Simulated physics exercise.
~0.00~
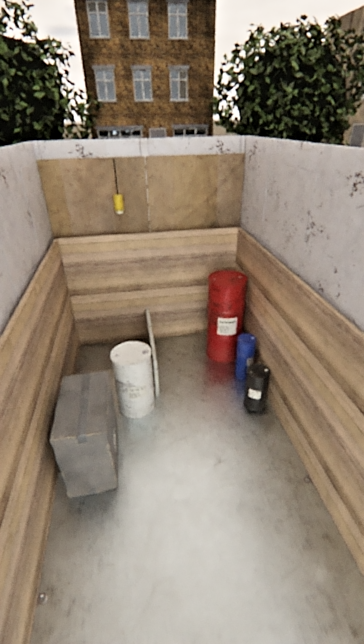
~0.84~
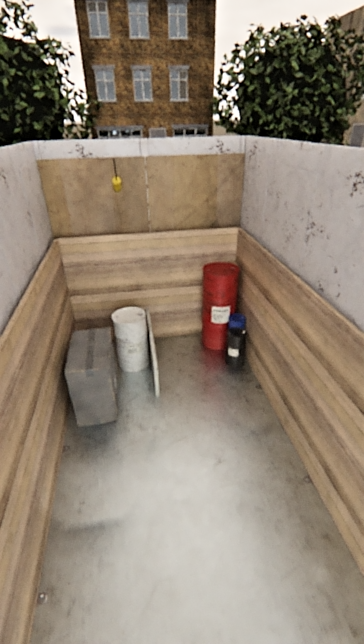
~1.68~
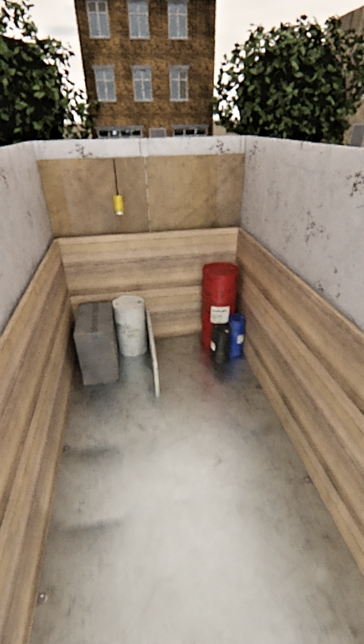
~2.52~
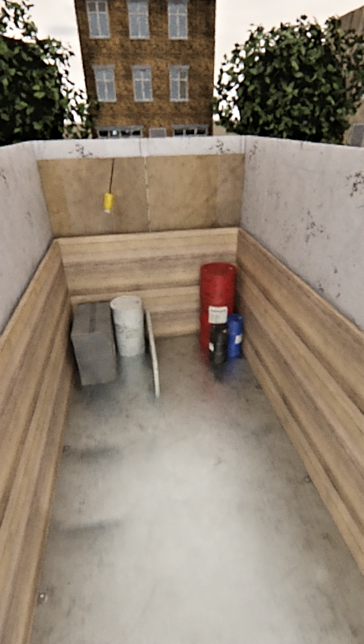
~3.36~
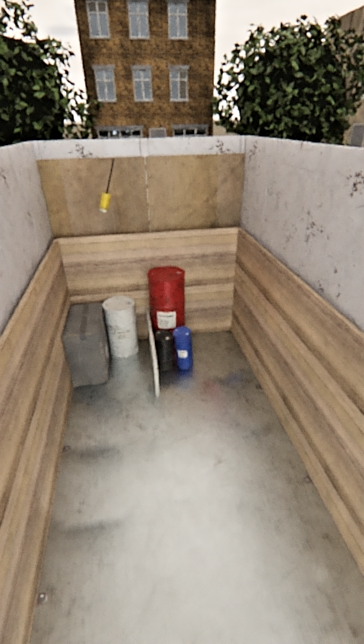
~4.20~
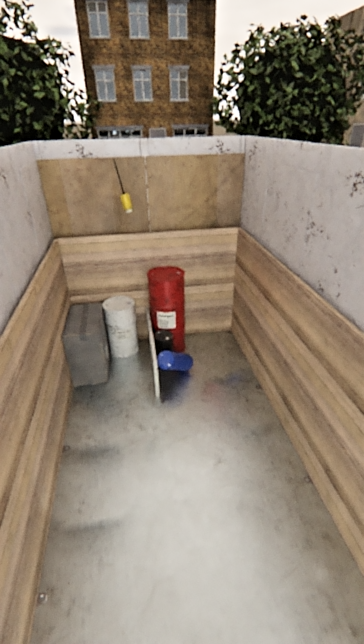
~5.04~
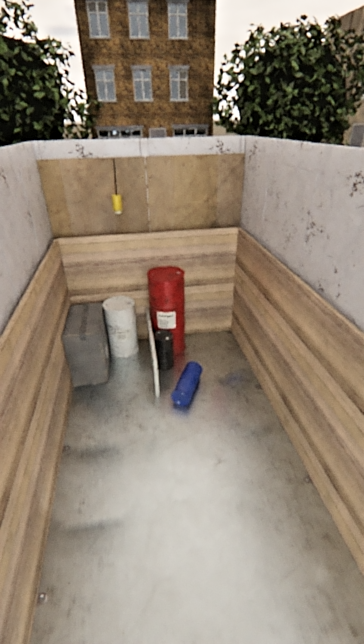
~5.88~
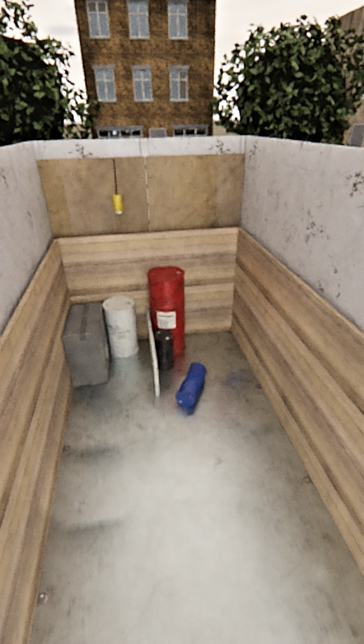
Red drum, canisters, white drum and grey box sliding forward in a wood-sided bay, then shifting left, the blue canister toppling over.
